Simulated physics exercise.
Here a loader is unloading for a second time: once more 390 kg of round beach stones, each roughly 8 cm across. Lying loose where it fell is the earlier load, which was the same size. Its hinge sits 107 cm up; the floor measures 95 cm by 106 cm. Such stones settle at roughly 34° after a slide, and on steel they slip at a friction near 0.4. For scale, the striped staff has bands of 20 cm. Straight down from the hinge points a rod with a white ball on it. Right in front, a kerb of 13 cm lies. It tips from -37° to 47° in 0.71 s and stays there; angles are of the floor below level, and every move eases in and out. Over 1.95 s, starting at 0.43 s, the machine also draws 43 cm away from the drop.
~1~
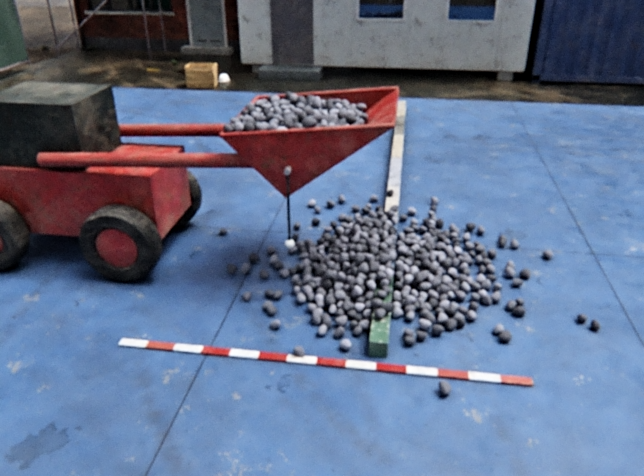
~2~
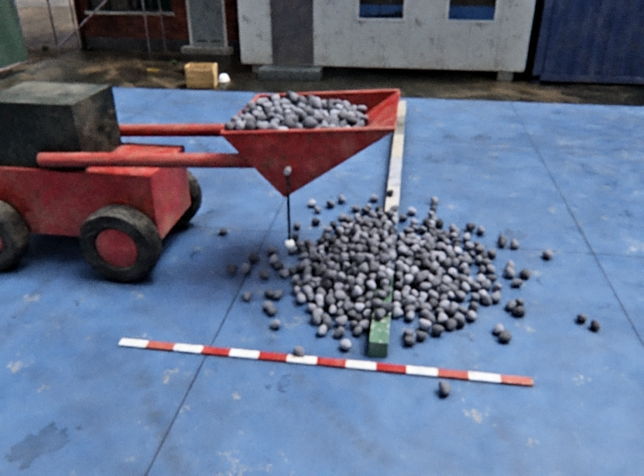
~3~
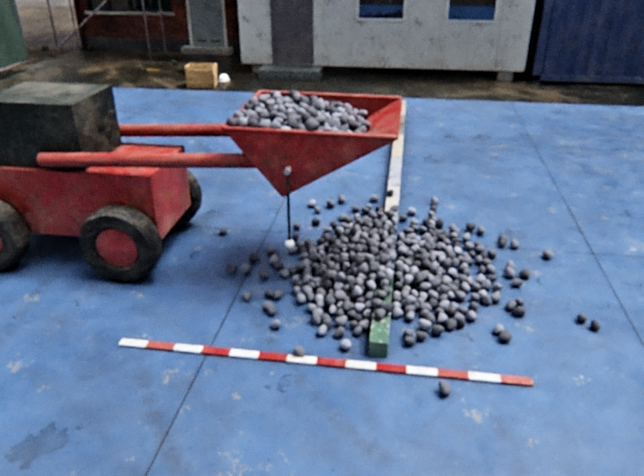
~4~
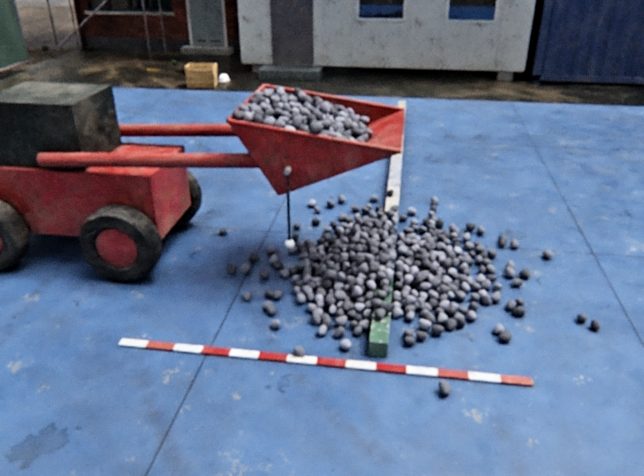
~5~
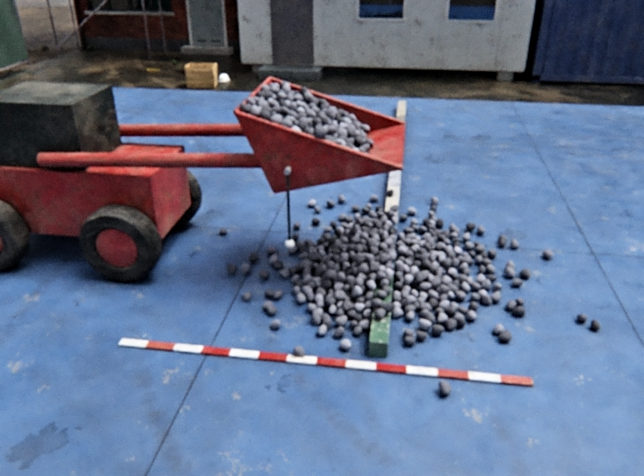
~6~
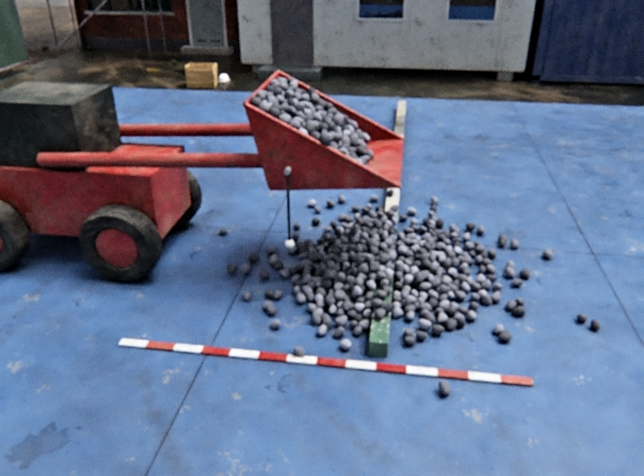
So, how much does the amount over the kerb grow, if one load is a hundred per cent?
It grows by around 51 per cent.
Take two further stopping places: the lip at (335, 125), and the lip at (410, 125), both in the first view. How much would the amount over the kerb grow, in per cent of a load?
5 % and 70 %.
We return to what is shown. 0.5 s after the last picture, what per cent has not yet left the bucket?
Close to 60 in a hundred.
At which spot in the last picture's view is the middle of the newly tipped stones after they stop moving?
I'd put their centre close to (387, 254).
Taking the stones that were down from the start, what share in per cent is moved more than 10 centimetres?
I'd put it at about 30 per cent.
Then, 0.2 s after the last picture the floor is at 34°; in per cent of one load, 100 in the bucket, 64 on this side of the kerb, 37 over the kerb; the foremost stones are at (536, 277).
Then, 0.5 s after the last picture the floor is at 47°; in per cent of one load, 61 in the bucket, 99 on this side of the kerb, 40 over the kerb; the foremost stones are at (536, 277).
Then, 2.5 s after the last picture the floor is at 47°; in per cent of one load, 0 in the bucket, 112 on this side of the kerb, 88 over the kerb; the foremost stones are at (616, 304).
Then, 5.1 s after the last picture the floor is at 47°; in per cent of one load, 0 in the bucket, 112 on this side of the kerb, 88 over the kerb; the foremost stones are at (616, 304). Net gain over the kerb, 51.
